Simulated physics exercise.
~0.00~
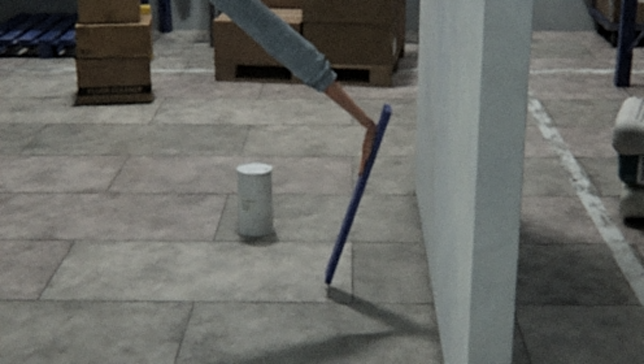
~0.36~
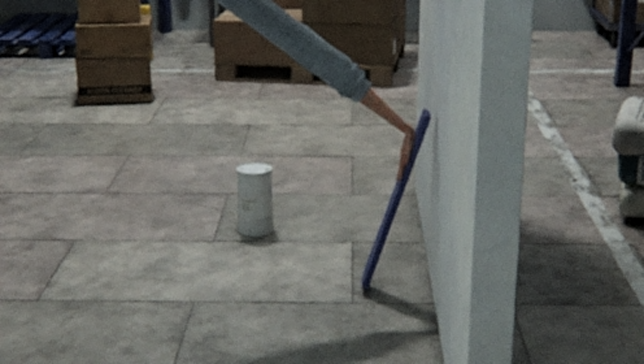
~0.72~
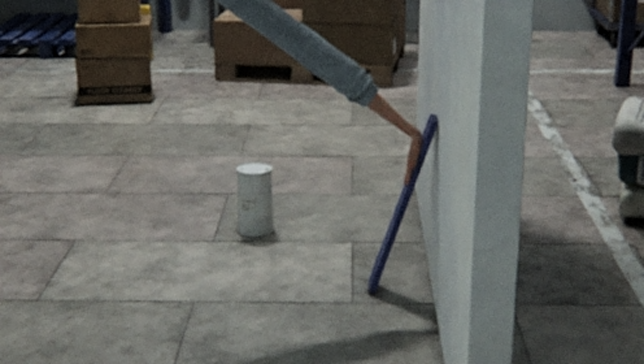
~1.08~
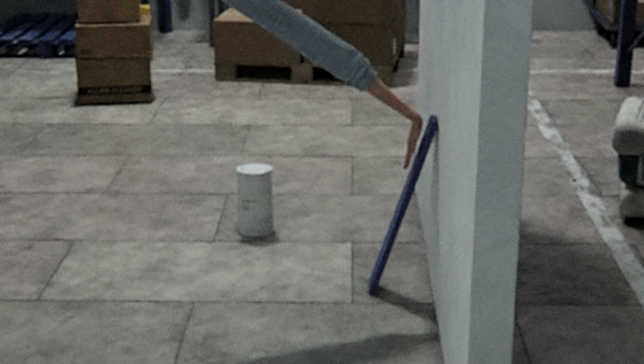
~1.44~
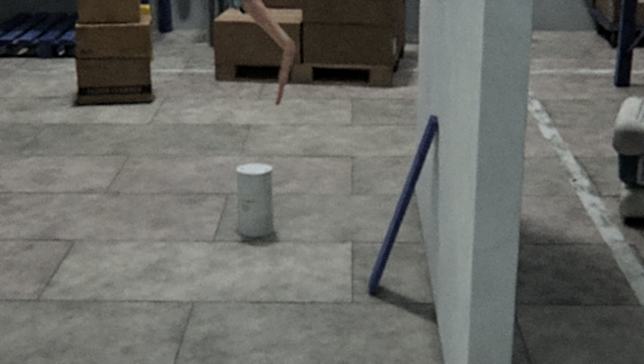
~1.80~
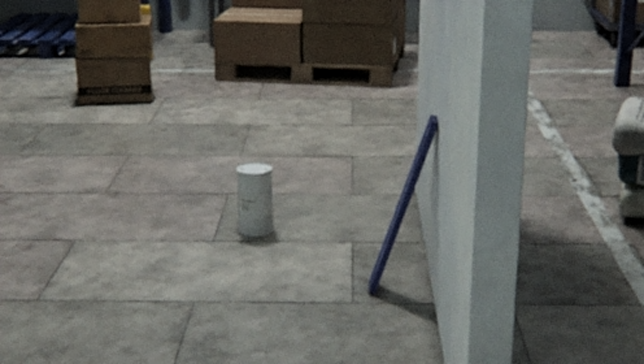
A long blue plank is held upright at a slant by a hand and a grey-sleeved arm reaching in from the top, beside a pale wall on the right. The still view looks slightly down on a grey tiled floor in a storage space, with brown boxes stacked behind and a white canister standing left of the plank. The arm moves the plank a short way right until its top rests against the wall. The hand then lets go and draws back out of view. The plank stays leaning, and the canister remains in its place.
